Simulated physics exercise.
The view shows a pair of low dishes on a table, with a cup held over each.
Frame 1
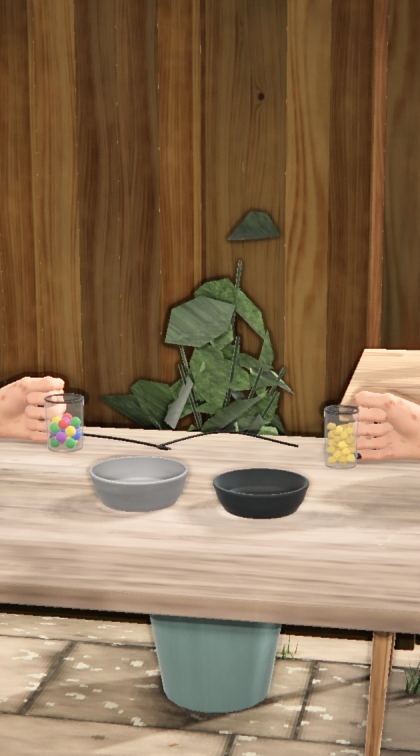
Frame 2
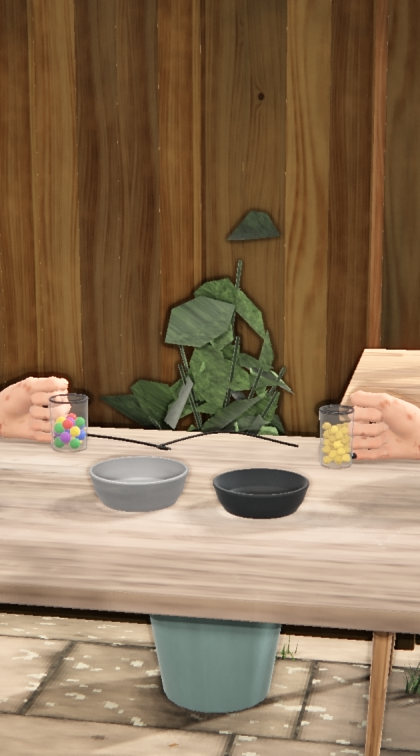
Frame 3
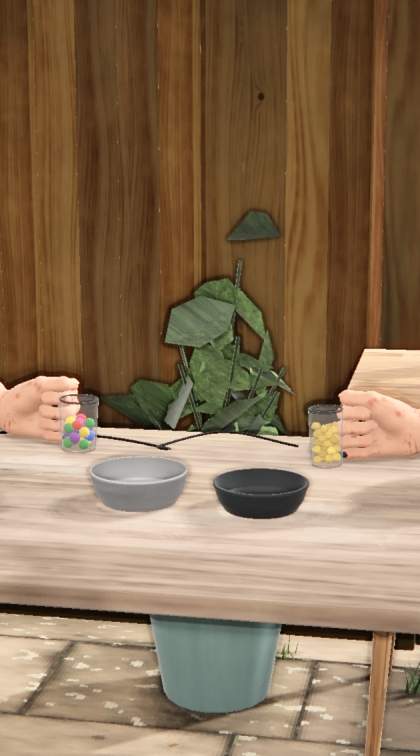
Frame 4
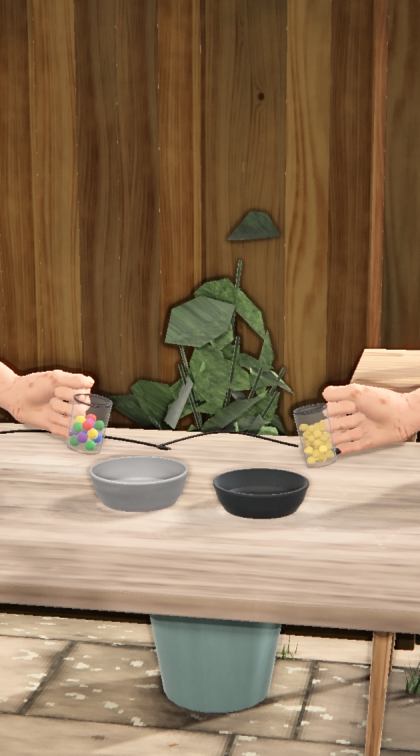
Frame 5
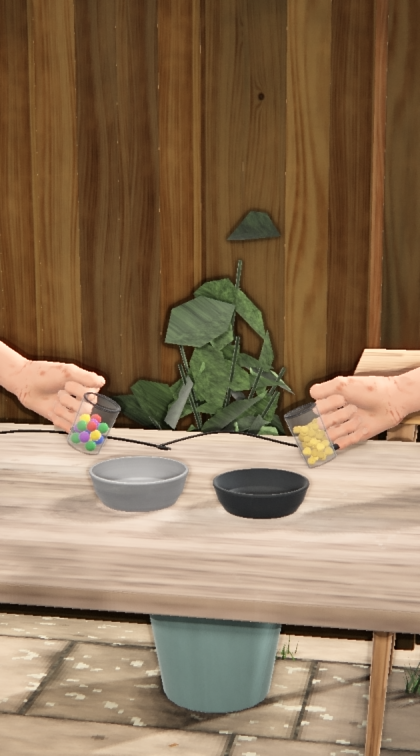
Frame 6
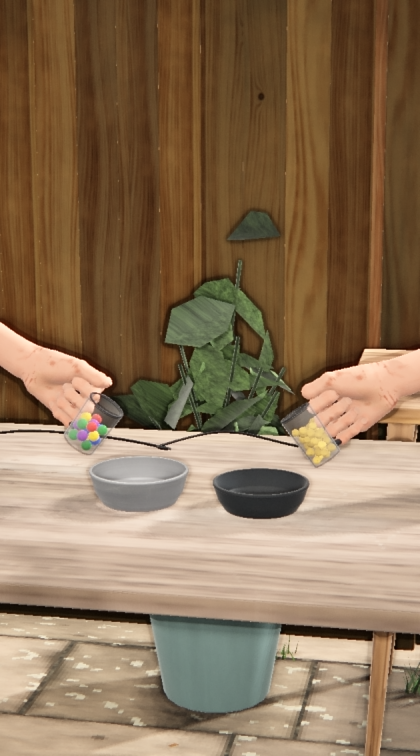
Two hands held clear cups, one of colorful marbles and one of yellow puffed balls, beside two low dishes on a wooden table, moved them inward, then tilted both toward each other.
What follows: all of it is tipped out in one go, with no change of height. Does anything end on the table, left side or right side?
Left dish: Nothing lost; right dish: Nothing lost.
Then, 0.39 s past the last view, left, all still in the cup; right, all still in the cup.
Then, 0.80 s past the last view, left, most still in the cup, a small part in the dish, a small part in the air; right, all still in the cup.
Then, 1.29 s past the last view, left, all in the dish; right, about a quarter still in the cup, most in the dish, a small part in the air.
Finally, left, all in the dish, none outside the dish; right, all in the dish, none outside the dish.
